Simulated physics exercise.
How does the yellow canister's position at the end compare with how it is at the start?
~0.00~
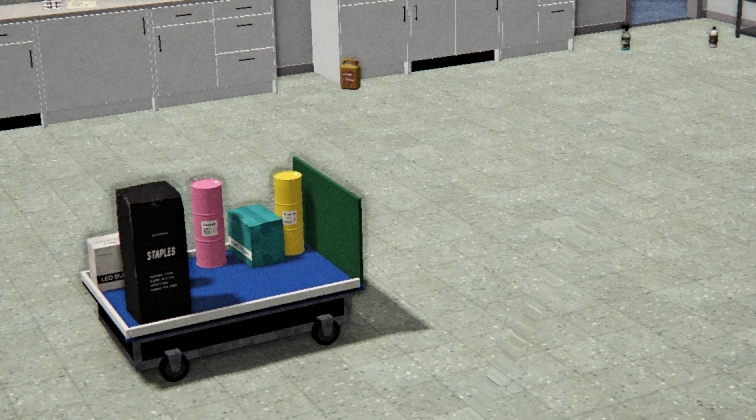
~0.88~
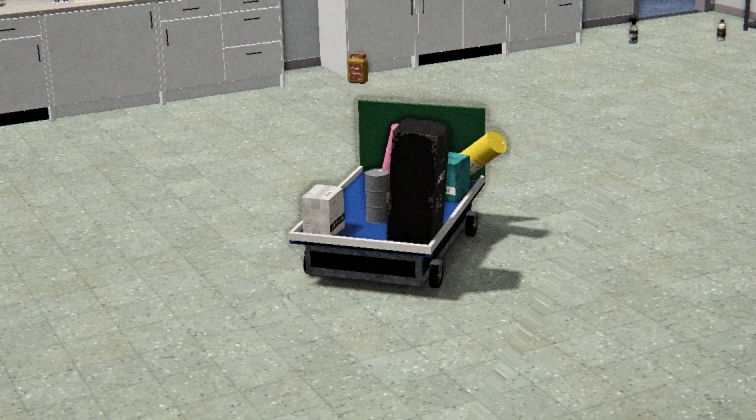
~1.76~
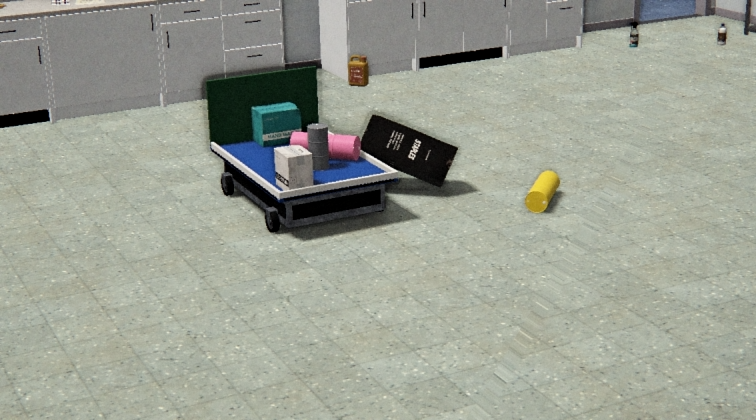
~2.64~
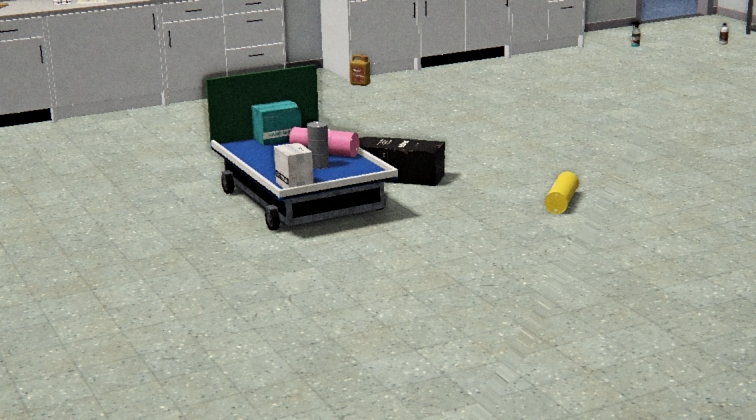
At the start the yellow canister stands upright on the cart's deck near the green board. At the end it lies on its side on the floor, to the right of the cart.
